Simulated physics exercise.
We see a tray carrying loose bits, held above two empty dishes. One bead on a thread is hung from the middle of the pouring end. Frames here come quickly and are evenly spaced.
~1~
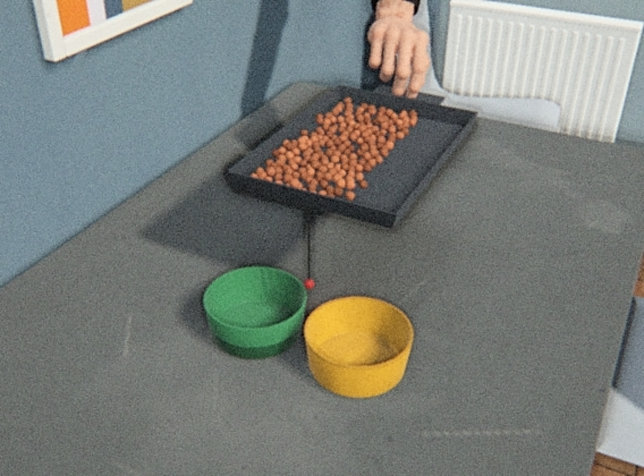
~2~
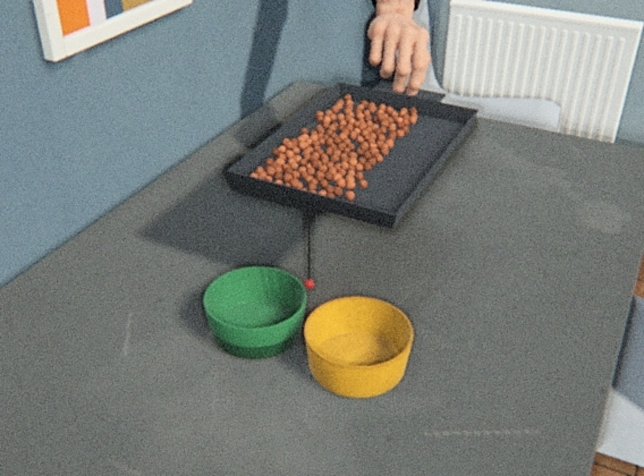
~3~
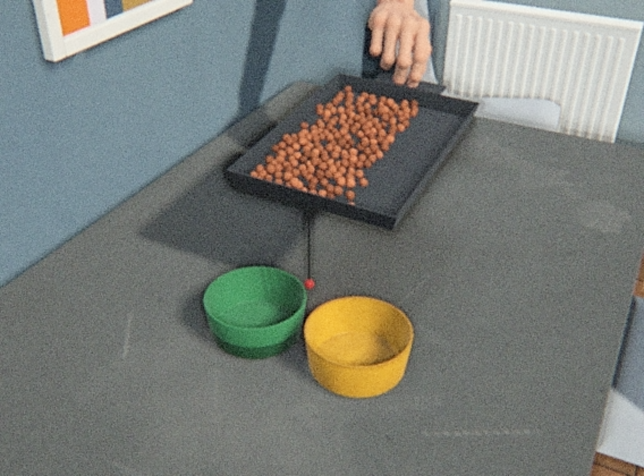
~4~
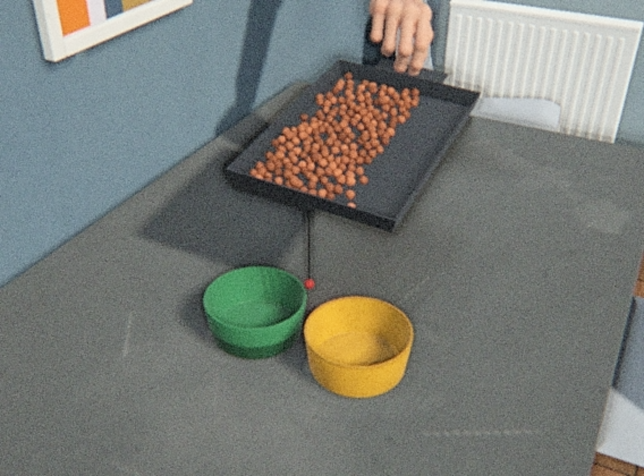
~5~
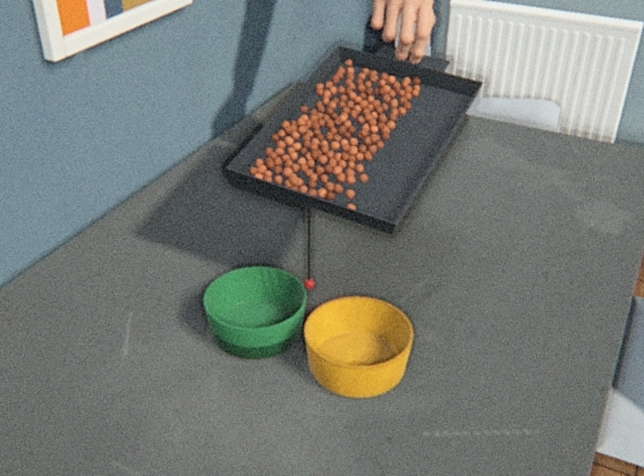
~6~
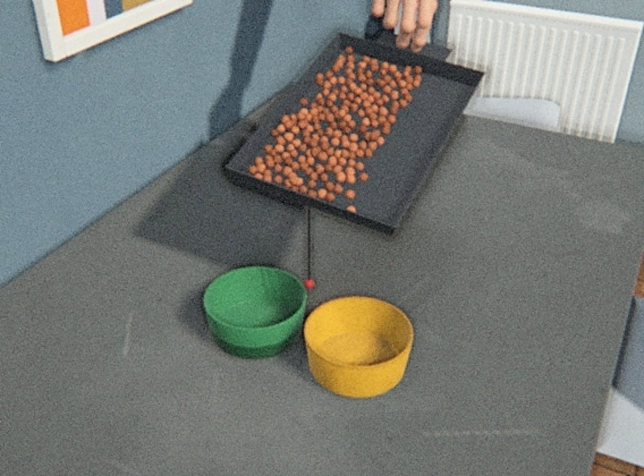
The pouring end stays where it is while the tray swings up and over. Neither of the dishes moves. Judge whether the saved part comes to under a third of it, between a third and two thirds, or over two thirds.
The saved part comes to over two thirds of it.
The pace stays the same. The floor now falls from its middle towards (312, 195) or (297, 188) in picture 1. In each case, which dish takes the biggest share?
So, first the one on the left side, and second the one on the left side.
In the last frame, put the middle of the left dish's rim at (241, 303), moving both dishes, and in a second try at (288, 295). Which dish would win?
In turn: The dish on the right-hand side, then the dish on the right-hand side.
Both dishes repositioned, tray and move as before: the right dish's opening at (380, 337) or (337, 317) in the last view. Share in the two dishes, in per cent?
I'd say about 90 percent, followed by about 60 percent.
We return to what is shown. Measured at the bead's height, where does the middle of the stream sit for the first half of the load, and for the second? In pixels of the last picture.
The opening half passes (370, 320), the closing half (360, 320).
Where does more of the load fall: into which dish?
In the end, more sits in the rightmost one.
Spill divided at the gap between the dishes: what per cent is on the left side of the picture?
60 %, near enough.
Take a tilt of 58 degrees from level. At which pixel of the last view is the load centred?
I'd mark it close to (349, 180).
Soon, tray tipped steeply; nearly all on the tray; a stray few in the right dish; a small part in the air.
A while on, tray tipped right over; about half on the tray; about a quarter in the right dish; a small part outside both; about a quarter in the air.
Towards the end, tray tipped past a quarter turn; most in the right dish; a stray few in the left dish; a small part outside both.
Finally, tray tipped past a quarter turn; most in the right dish; a stray few in the left dish; a small part outside both.
